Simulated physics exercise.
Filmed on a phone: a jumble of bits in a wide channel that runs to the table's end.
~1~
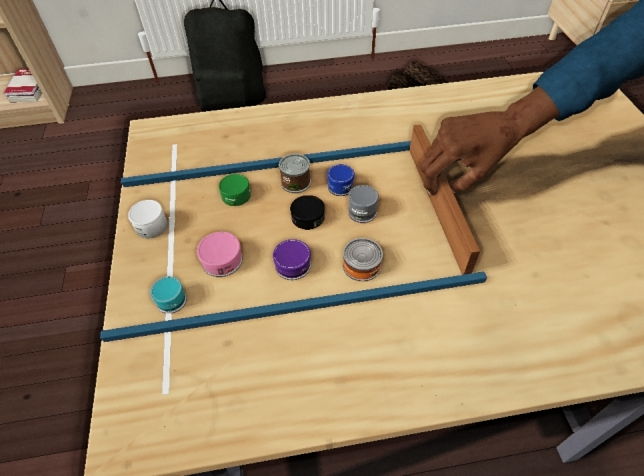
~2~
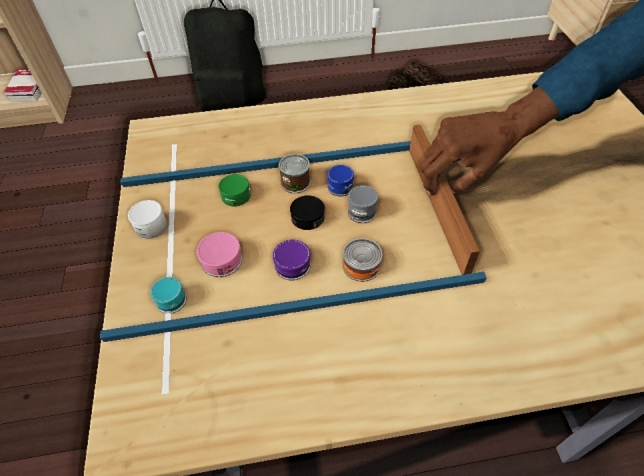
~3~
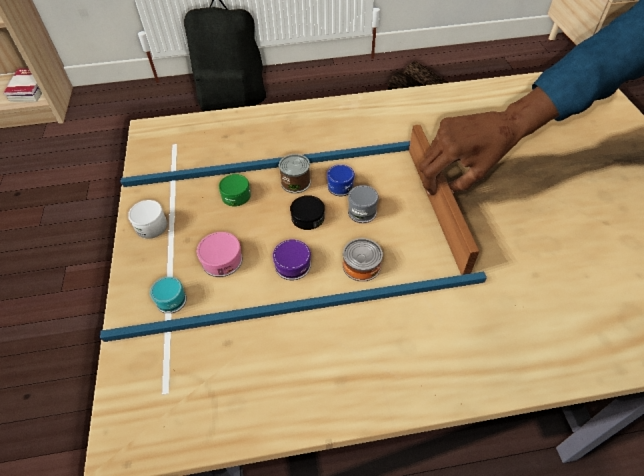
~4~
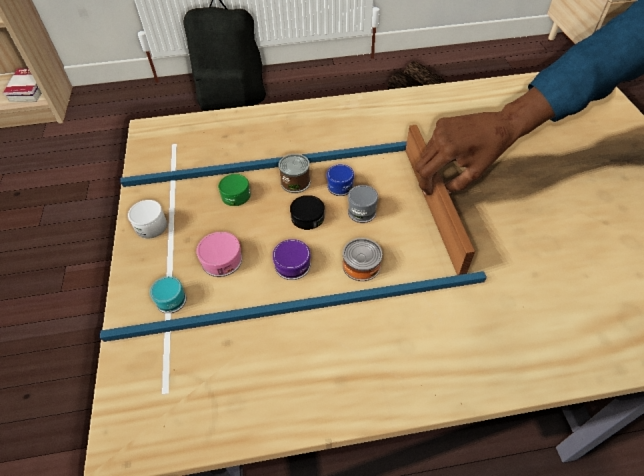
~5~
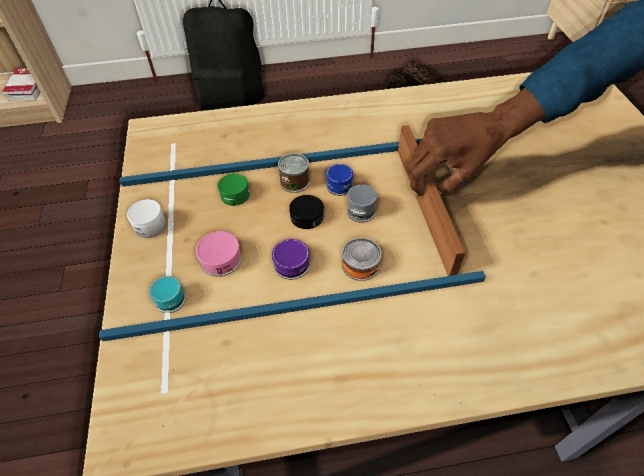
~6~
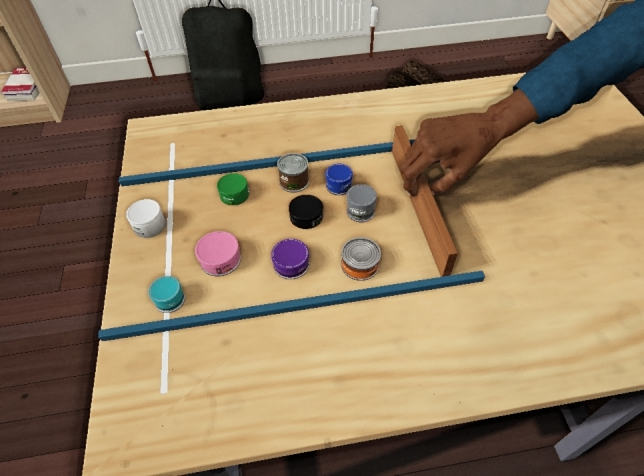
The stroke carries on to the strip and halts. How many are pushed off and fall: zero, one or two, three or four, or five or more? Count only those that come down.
As it turns out, the number that fall off is one or two.
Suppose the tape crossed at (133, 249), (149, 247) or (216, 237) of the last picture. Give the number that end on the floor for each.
Down on the floor: 5, 5 and 0.
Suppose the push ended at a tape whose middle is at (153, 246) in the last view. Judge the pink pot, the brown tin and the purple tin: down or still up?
The pink pot is lost, the brown tin holds on, the purple tin does not fall.
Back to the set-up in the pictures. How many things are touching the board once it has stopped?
The number is 5.
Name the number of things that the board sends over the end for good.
In all, 1 of them.
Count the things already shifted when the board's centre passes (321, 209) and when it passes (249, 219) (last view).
At the one place 6, at the other 8.
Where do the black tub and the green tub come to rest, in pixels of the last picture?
The black tub stops around (127, 224); the green tub around (126, 200).
A little later, none off yet; white tub at rest near (147, 219); turquoise tin at rest near (167, 294); pink pot at rest near (219, 254).
Next, none off yet; white tub at rest near (147, 219); turquoise tin at rest near (167, 294); pink pot shifted a little near (199, 250).
Later still, none off yet; white tub moving near (138, 221); turquoise tin moving near (162, 296); pink pot shifted about its own width near (163, 246).
When it is over, the number that fall off is one or two; down, white tub.
